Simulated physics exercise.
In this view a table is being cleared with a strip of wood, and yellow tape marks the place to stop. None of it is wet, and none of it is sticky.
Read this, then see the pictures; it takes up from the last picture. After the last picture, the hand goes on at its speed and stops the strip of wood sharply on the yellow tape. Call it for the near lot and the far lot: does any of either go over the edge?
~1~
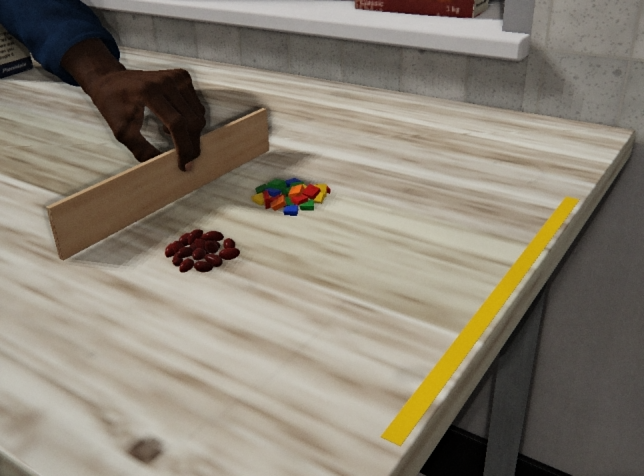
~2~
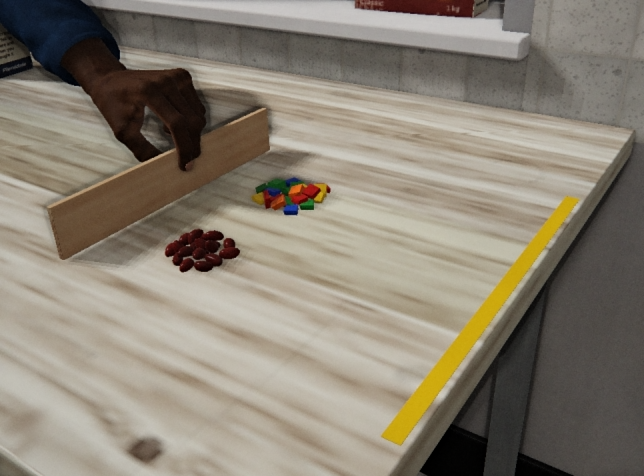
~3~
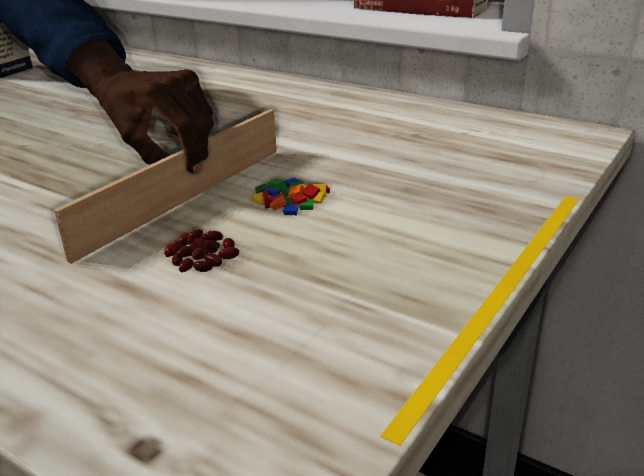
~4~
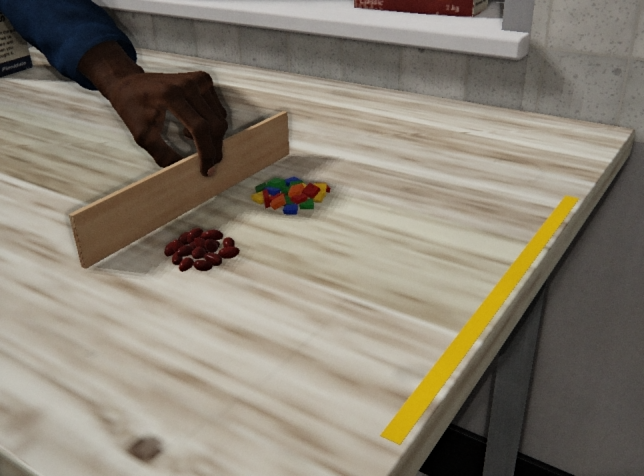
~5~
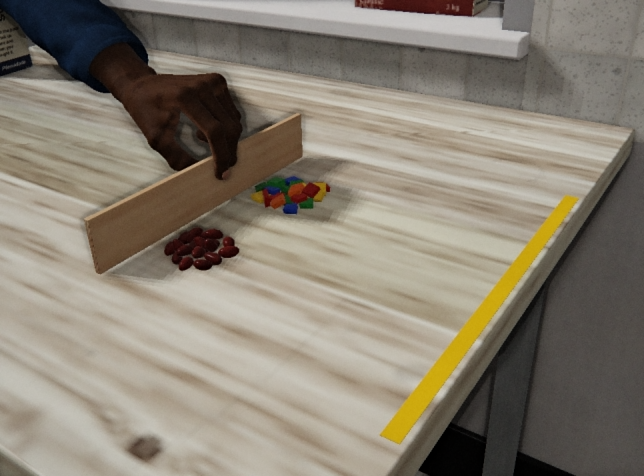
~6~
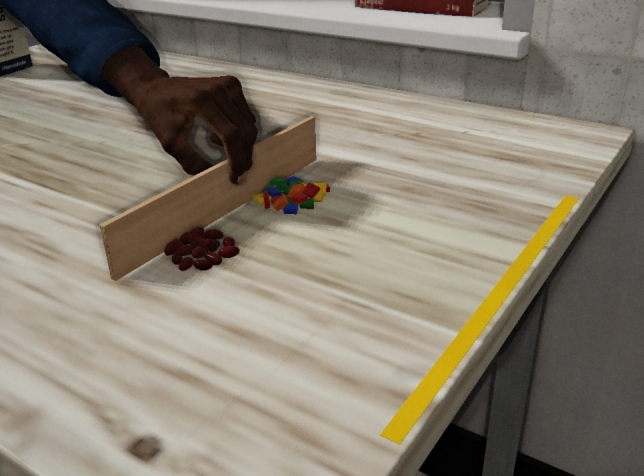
Near lot: Yes, some goes over. Far lot: Yes, some goes over.
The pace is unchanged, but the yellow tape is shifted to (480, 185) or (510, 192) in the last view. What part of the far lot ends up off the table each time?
Off the table, in order: 0, then 0, each out of a hundred.
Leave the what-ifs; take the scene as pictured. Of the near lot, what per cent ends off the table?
Around 100 percent.
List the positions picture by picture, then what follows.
In the first picture, strip of wood near (74, 223), at rest; yellow tape near (567, 206), right by the edge; edge at (516, 300); near lot near (203, 247), a few kidney beans; far lot near (295, 198), a few mosaic tiles.
In the second picture, strip of wood near (74, 223), at rest; far lot near (295, 198).
In the third picture, strip of wood near (82, 226); near lot near (203, 247).
In the fourth picture, strip of wood near (96, 230); far lot near (295, 197).
In the fifth picture, strip of wood near (111, 235); near lot near (203, 245).
In the sixth picture, strip of wood near (127, 241); yellow tape near (566, 205); edge at (516, 299); near lot near (203, 245); far lot near (295, 196), a little pushed along.
Then, 1.12 s on from there, strip of wood still moving, near (356, 196); near lot all on the table, its front near (340, 308); far lot all on the table, its front near (430, 236).
Then, 2.27 s on from there, strip of wood stopped at the yellow tape; near lot the bulk over the edge; far lot the whole lot over the edge.
Then, 2.55 s on from there, strip of wood stopped at the yellow tape; near lot the whole lot over the edge; far lot the whole lot over the edge.
In the end, strip of wood stopped at the yellow tape; near lot the whole lot over the edge; far lot the whole lot over the edge.
